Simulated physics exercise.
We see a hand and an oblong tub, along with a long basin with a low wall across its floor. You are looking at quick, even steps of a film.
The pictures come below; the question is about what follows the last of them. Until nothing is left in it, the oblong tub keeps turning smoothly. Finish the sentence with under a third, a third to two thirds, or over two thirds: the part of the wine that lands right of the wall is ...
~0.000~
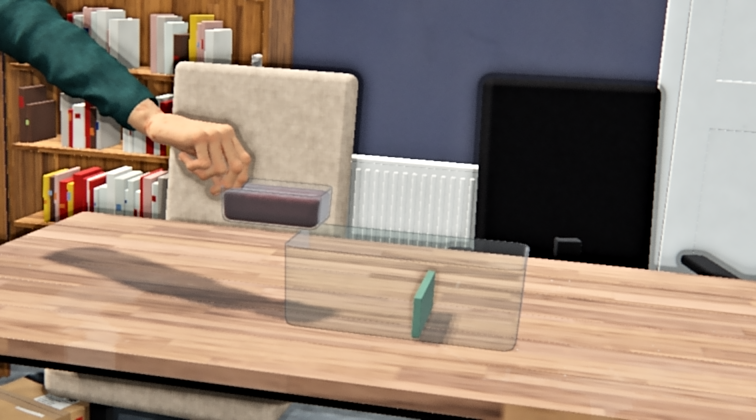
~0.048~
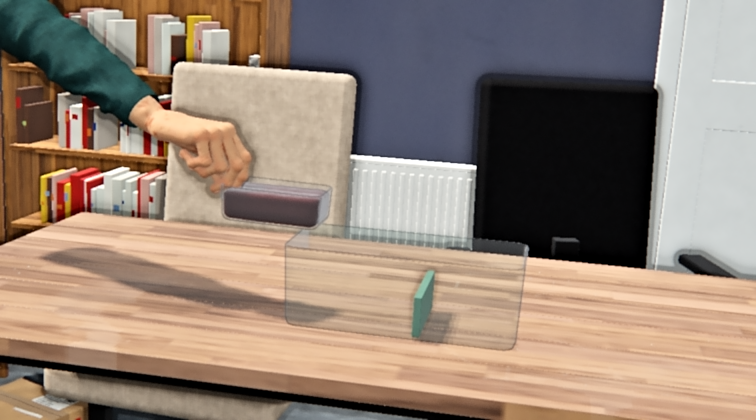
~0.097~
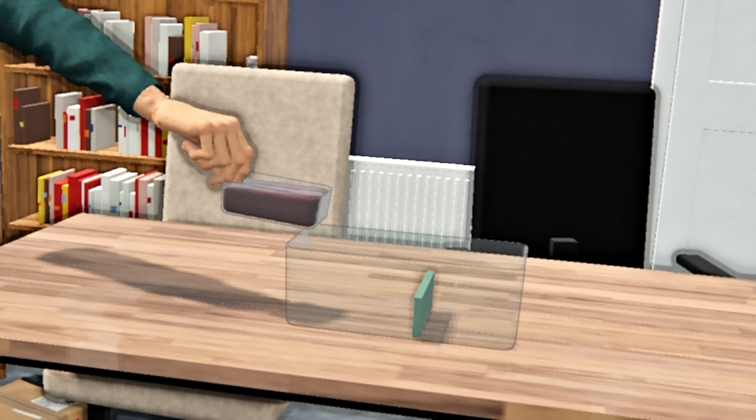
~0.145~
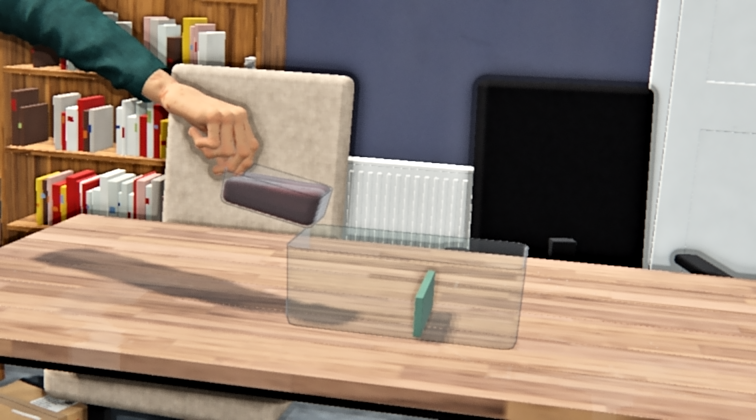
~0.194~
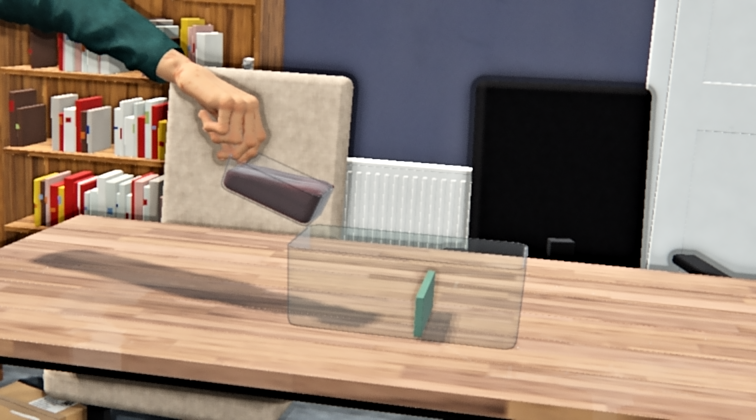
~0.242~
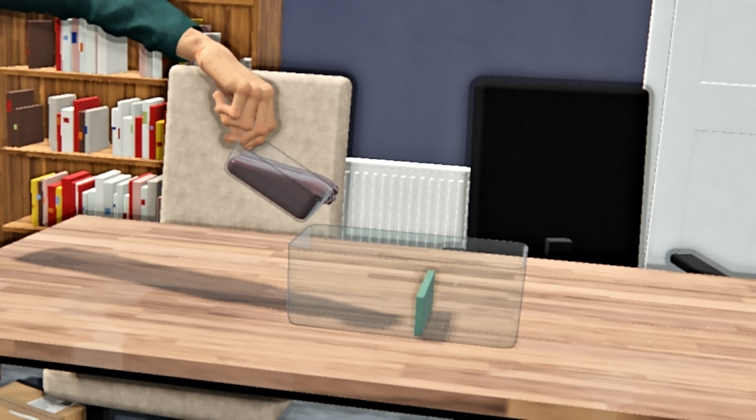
It is under a third.
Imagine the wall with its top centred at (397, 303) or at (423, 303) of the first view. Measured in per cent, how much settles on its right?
The first placement leaves close to 55 per cent, the second close to 15 per cent.
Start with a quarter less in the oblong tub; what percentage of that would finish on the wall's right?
About 0 parts in a hundred, give or take.
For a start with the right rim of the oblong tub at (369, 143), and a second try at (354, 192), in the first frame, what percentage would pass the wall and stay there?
About 75 % the first time, about 35 % the second.
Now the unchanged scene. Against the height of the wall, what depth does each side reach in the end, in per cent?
Once it settles, the left reaches around 30 and the right around 0.
By 0.51 s the tilt is 86° and 17 per cent is still to pour, 33 is left of the wall and 0 right of it.
By 0.71 s the tilt is 95° and 1 per cent is still to pour, 93 is left of the wall and 1 right of it.
By 0.92 s the tilt is 95° and 0 per cent is still to pour, 95 is left of the wall and 2 right of it.
By 1.14 s the tilt is 95° and 0 per cent is still to pour, 96 is left of the wall and 2 right of it.
At rest 96 per cent lies left of the wall, 2 right of it and 1 outside.
